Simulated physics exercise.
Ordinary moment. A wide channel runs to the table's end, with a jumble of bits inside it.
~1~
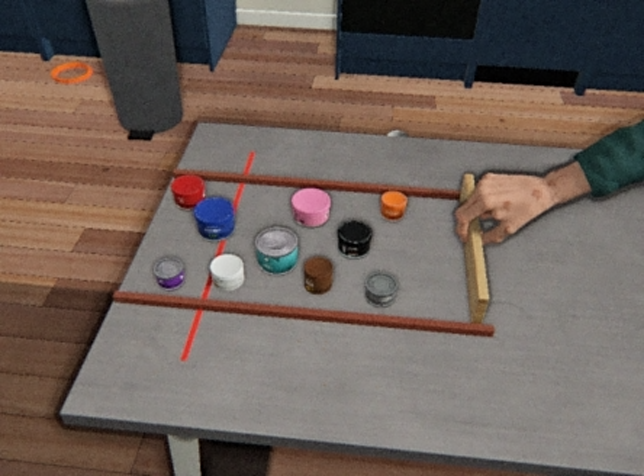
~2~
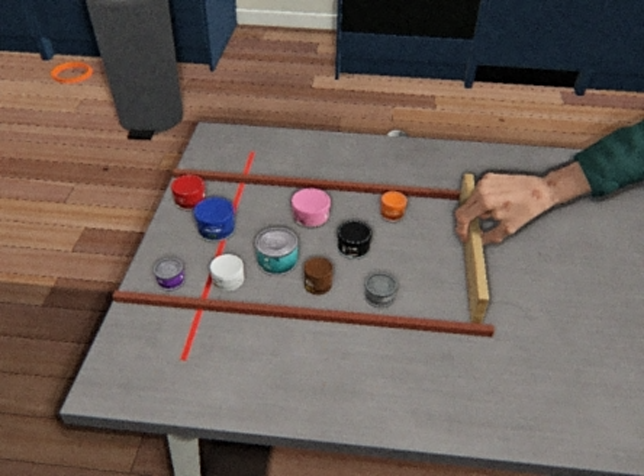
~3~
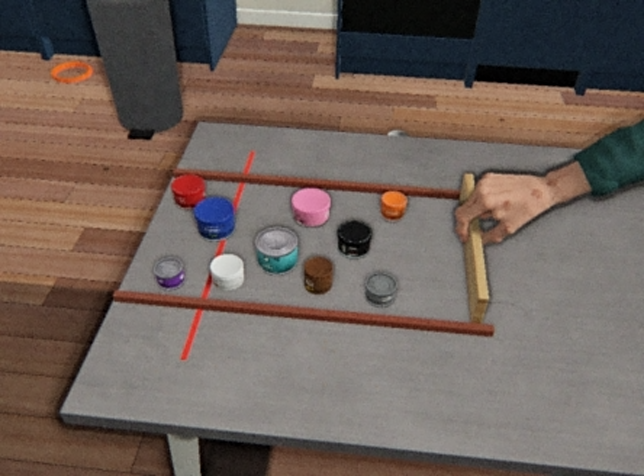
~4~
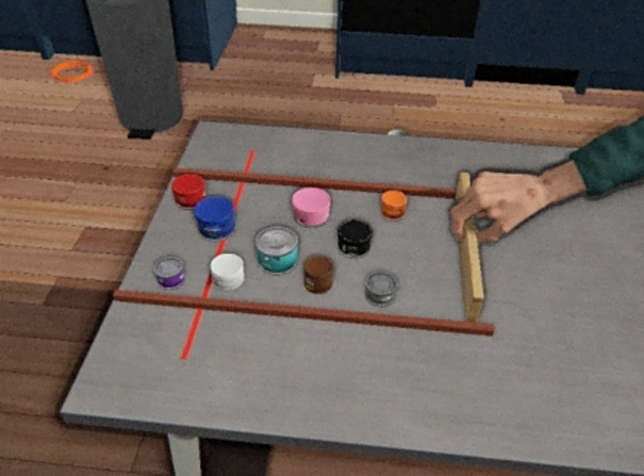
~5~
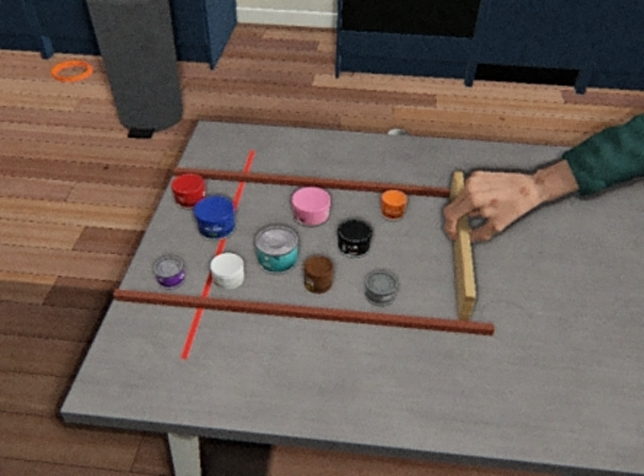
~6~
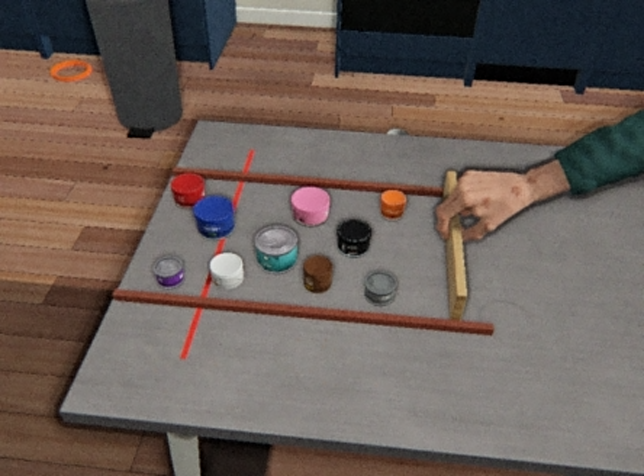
On a grey table in a room with a wooden floor, small coloured tubs and tins sit scattered between two reddish strips, some near a red line. A hand in a green sleeve holds a wooden board upright at the right, still at first, then slides it slightly left, while the containers stay put.
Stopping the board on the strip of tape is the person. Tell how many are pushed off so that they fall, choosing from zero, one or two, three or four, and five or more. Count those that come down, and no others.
From what happens, the ones that come off the end make zero in total.
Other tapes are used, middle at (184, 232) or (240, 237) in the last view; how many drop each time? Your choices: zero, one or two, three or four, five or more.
Okay, so it's either three or four for the first place and none at all for the second.
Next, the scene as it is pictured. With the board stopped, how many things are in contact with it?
4 are in contact with it.
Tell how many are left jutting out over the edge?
Tally: 0.
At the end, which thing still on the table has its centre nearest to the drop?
Result: Purple pot.
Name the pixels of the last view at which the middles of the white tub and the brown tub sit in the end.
In the last view, the middles sit near (160, 251) and near (168, 268).
Soon after, none off yet; red tin at rest near (189, 191); purple pot at rest near (169, 273); blue tin at rest near (215, 218).
At rest, the number that fall off is zero.
